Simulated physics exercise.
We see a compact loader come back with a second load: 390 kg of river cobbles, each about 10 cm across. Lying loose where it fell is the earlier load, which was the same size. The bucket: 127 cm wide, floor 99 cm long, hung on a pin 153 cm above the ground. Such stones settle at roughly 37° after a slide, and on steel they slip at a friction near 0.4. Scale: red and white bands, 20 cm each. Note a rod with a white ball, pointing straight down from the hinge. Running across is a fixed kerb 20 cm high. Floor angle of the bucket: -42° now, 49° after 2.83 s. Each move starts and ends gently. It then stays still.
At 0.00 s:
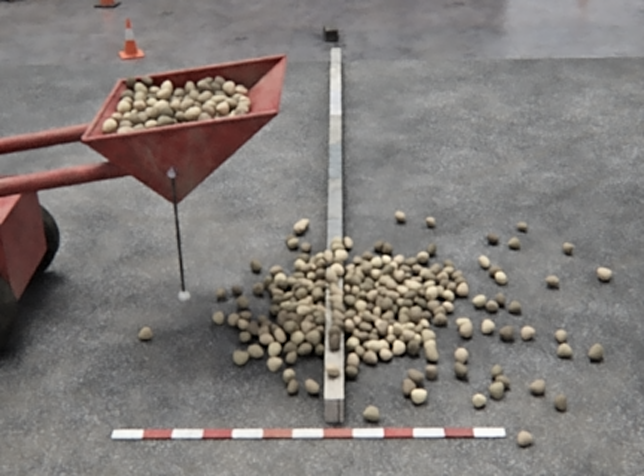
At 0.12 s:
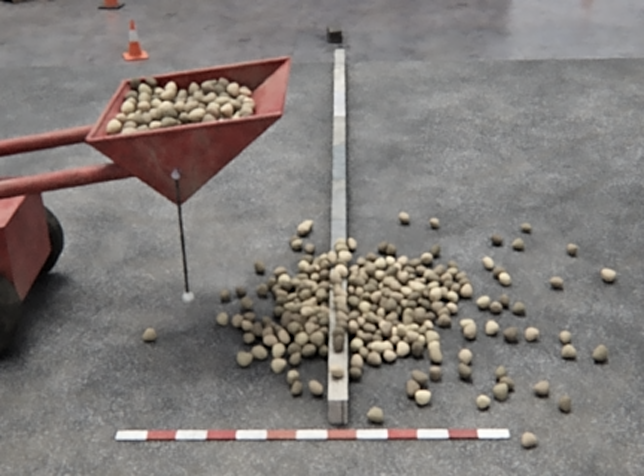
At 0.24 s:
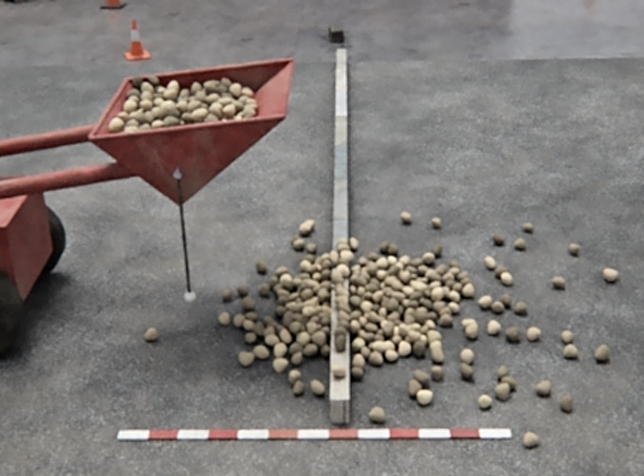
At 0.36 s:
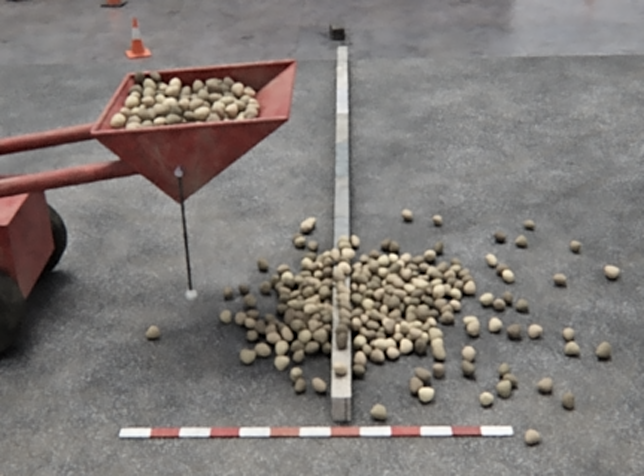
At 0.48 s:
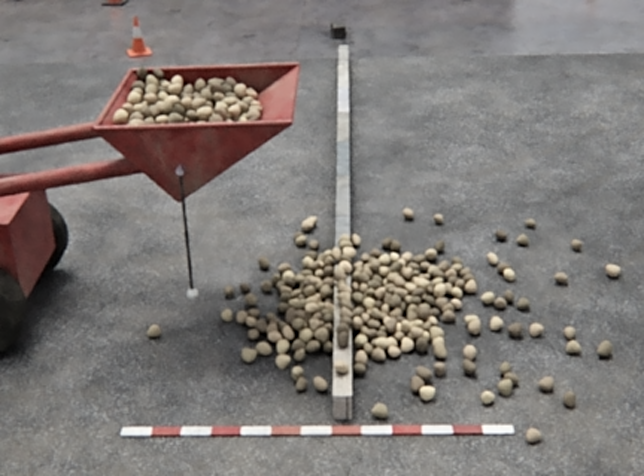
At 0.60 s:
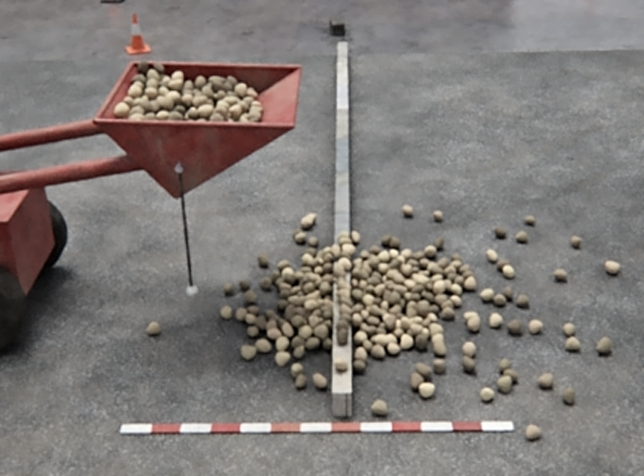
On a grey floor, a red bucket full of rounded stones slowly tilted its right end downward beside a pale kerb, while the loose stones already heaped across the kerb lay still.
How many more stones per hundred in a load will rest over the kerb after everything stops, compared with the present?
I would say 17 per hundred.
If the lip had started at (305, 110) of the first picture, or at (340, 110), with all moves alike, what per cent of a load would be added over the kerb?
First place: Roughly 45 %; second place: Roughly 90 %.
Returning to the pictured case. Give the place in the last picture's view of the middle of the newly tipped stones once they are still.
Near (306, 295).
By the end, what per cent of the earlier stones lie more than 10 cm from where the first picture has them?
Close to 10 per cent.
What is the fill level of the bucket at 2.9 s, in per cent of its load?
Still inside: Some 0 %.
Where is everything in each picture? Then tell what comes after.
In the first frame, the bucket is at -42°, its lip at (277, 113); the top of the load is at (202, 93). The earlier load is highest near (336, 268), 25 cm above ground level, 41 % on this side of the kerb, 59 % over the kerb.
In the second frame, the bucket is at -42°, its lip at (282, 115); the top of the load is at (200, 96); the stones move at 0.0 m/s on average.
In the third frame, the bucket is at -40°, its lip at (285, 117); the top of the load is at (179, 94); the stones move at 0.1 m/s on average.
In the fourth frame, the bucket is at -38°, its lip at (288, 119); the top of the load is at (162, 90); the stones move at 0.1 m/s on average.
In the fifth frame, lip at (292, 123), floor tilted -35°, highest stones at (156, 87); the stones move at 0.1 m/s on average.
In the sixth frame, lip at (294, 127), floor tilted -31°, highest stones at (147, 82); the stones move at 0.1 m/s on average.
After 2.1 s the floor is at 35°; in per cent of one load, 90 in the bucket, 51 on this side of the kerb, 59 over the kerb; the foremost stones are at (567, 278).
After 2.9 s the floor is at 49°; in per cent of one load, 0 in the bucket, 125 on this side of the kerb, 75 over the kerb; the foremost stones are at (567, 278).
After 3.3 s the floor is at 49°; in per cent of one load, 0 in the bucket, 124 on this side of the kerb, 76 over the kerb; the foremost stones are at (567, 278).
After 6.1 s the floor is at 49°; in per cent of one load, 0 in the bucket, 124 on this side of the kerb, 76 over the kerb; the foremost stones are at (567, 278). Net gain over the kerb, 17.
